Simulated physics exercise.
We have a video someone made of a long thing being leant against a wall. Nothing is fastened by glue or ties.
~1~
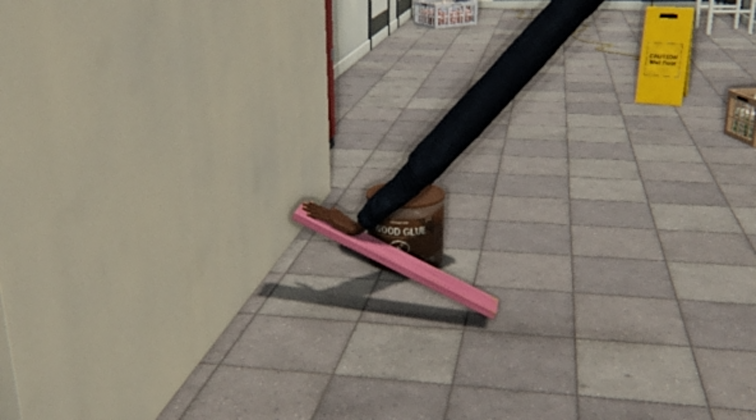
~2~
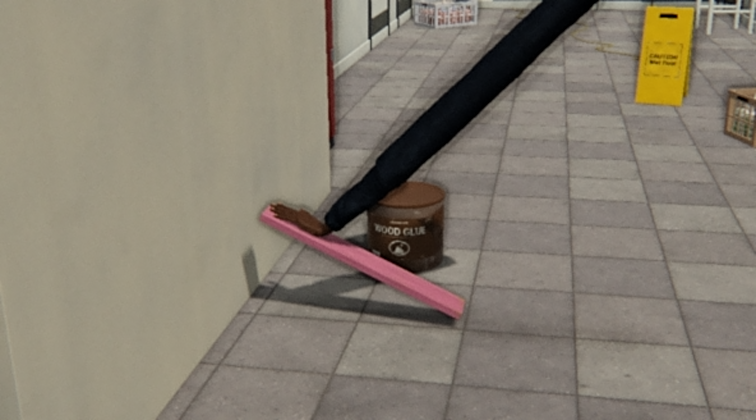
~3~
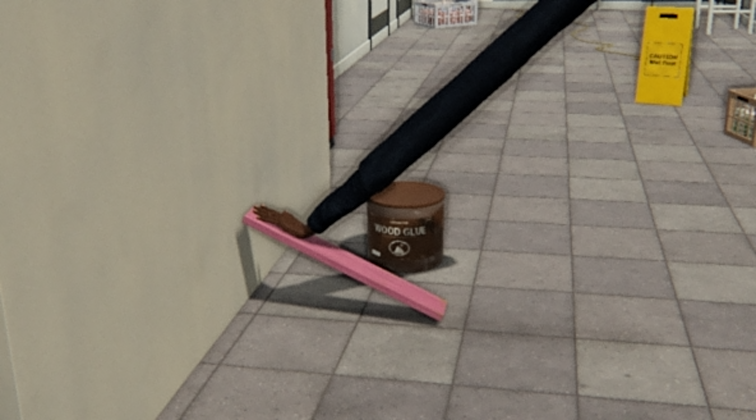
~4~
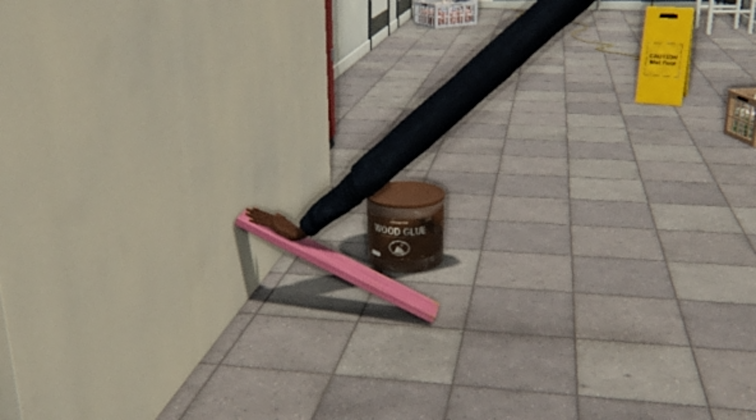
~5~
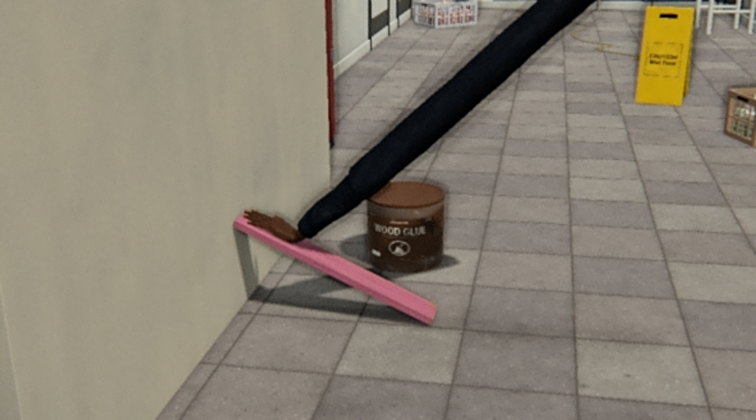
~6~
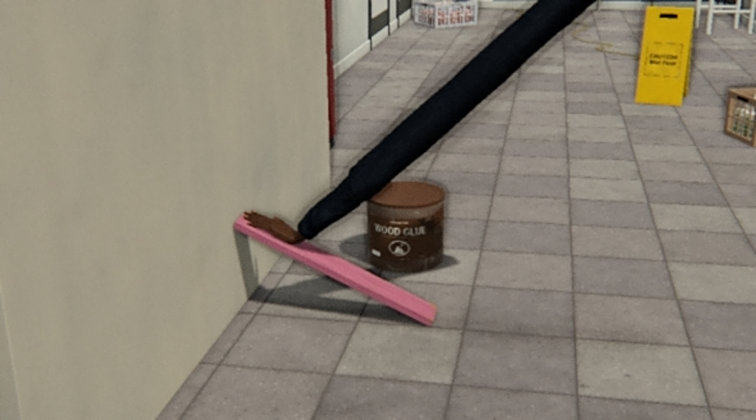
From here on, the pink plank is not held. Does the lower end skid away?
Yes, it skids.
Then, 0.30 s later than the last frame, pink plank leaning 13° more than when let go near (344, 291).
Then, 0.40 s later than the last frame, pink plank leaning 25° more than when let go near (348, 309).
When it is over, moved from the start, pink plank; brown pail as before. End places, in pixels of the last picture, pink plank near (348, 310). The plank gives way.
